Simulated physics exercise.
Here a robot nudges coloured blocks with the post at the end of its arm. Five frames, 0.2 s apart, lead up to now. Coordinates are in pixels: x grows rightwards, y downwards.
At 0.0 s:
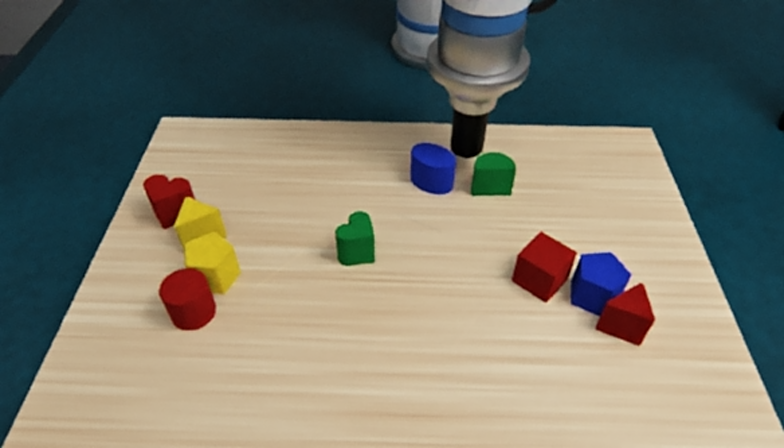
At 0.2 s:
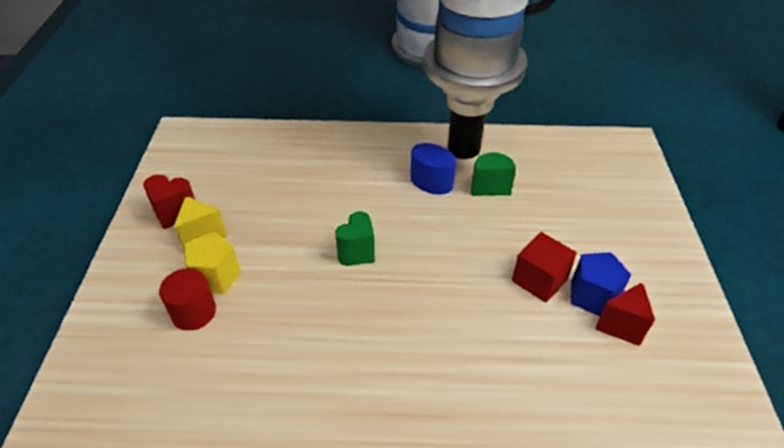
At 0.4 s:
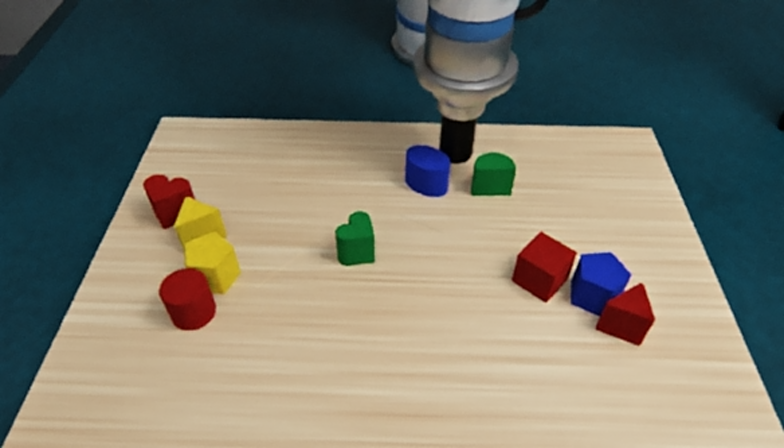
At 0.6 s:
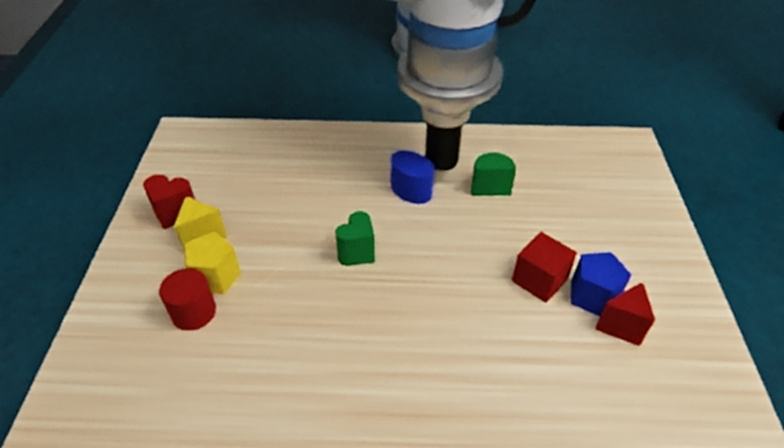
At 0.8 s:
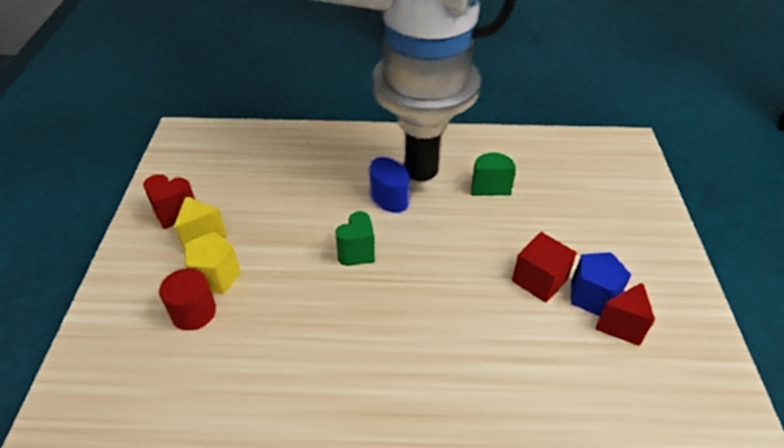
A robot arm pushes the blue block left, away from the green half-round block.
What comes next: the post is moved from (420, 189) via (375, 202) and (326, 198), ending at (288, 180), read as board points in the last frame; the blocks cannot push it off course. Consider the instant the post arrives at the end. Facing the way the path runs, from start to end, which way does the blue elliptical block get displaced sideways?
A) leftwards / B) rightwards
Answer: A.
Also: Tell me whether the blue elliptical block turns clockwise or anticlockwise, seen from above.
Direction: Anticlockwise.
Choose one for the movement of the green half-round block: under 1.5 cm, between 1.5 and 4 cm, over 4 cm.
Final distance: Less than 1.5 cm.
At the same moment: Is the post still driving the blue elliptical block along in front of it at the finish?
No - that is not the case.
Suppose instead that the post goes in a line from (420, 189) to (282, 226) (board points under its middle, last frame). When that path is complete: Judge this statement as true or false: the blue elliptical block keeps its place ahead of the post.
True
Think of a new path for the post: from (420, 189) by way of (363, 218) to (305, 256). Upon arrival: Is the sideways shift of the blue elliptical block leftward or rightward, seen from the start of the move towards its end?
Side: Right.
The first path, step by step. One third of the way, post at (374, 184); blue elliptical block at (339, 182).
Two thirds of the way, post at (325, 180); blue elliptical block at (294, 187), turned 30° anticlockwise.
At the end, post at (285, 162); green heart block unmoved; blue elliptical block at (290, 188), turned 40° anticlockwise; green half-round block unmoved.
